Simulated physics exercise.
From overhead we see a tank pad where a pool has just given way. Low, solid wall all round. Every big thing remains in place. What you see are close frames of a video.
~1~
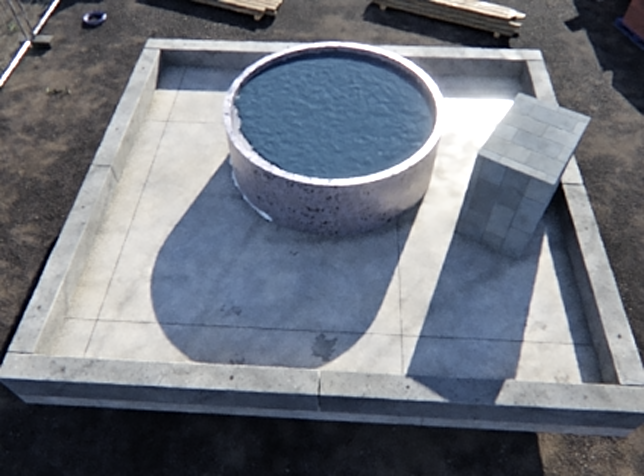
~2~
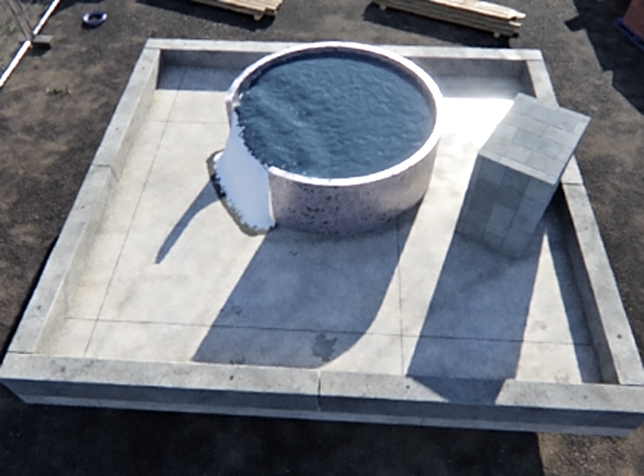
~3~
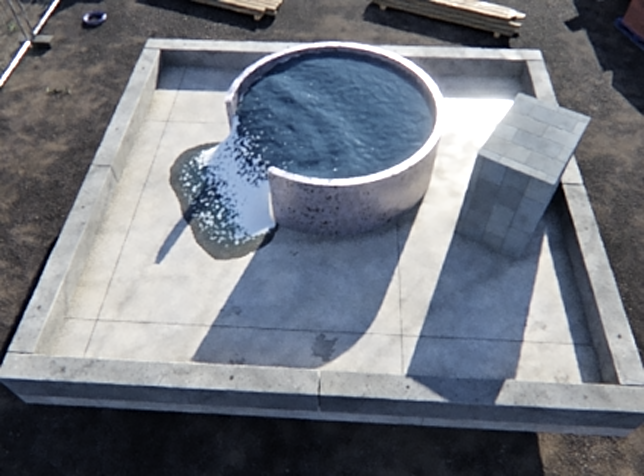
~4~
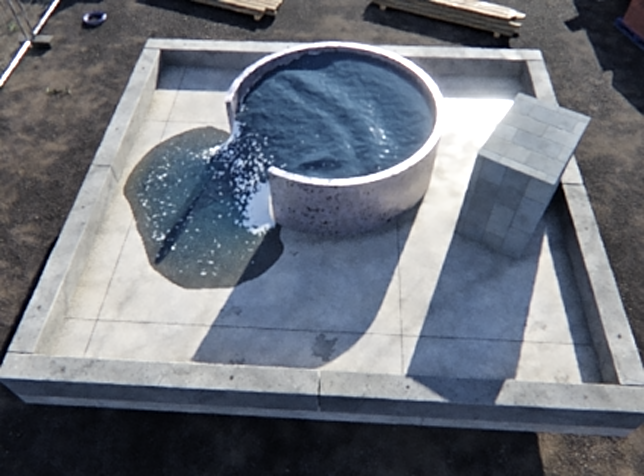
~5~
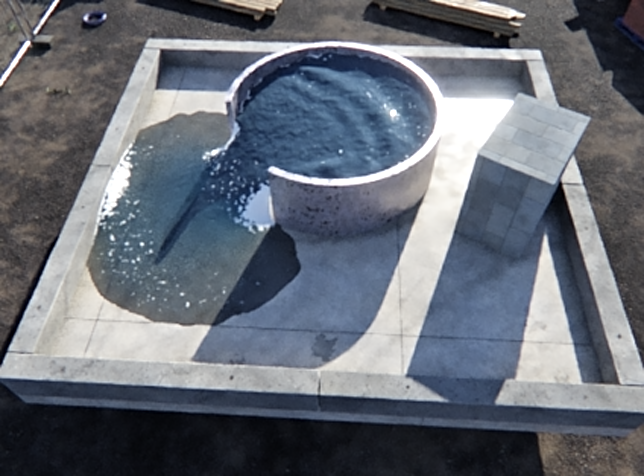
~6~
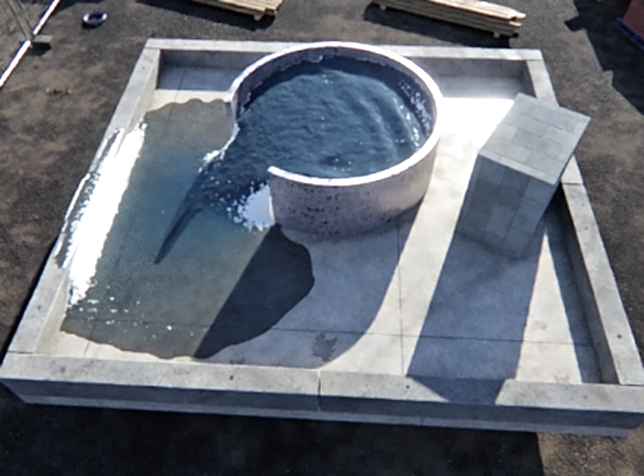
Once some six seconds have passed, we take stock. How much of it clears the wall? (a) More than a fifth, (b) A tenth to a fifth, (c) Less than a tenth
The answer is b.
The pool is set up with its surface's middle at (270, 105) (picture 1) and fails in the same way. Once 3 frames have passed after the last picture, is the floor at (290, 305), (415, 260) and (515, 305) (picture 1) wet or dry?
First left untouched, next left untouched, finally left untouched.
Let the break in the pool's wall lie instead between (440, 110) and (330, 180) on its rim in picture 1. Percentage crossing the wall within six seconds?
Estimated share: Roughly 10 %.
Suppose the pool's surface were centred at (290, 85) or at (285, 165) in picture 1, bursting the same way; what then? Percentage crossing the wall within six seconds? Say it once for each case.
In turn 14 and 20 per cent.
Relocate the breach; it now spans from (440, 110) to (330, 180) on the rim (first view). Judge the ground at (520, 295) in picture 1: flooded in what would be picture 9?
There: Awash.
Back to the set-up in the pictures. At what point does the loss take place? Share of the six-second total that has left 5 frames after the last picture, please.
Result, approximate: 10 per cent.
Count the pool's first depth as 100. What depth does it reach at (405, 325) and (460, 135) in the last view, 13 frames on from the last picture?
Near 4 per cent and 0 per cent, respectively.
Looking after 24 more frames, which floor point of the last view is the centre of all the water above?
Around (278, 201).
A moment on, water covers 30 % of the floor; the low wall has let 0 % over.
Next, water covers 35 % of the floor; the low wall has let 1 % over.
Then, water covers 45 % of the floor; the low wall has let 10 % over.
Later, water covers 75 % of the floor; the low wall has let 13 % over.
In the end, water covers 85 % of the floor; the low wall has let 13 % over.
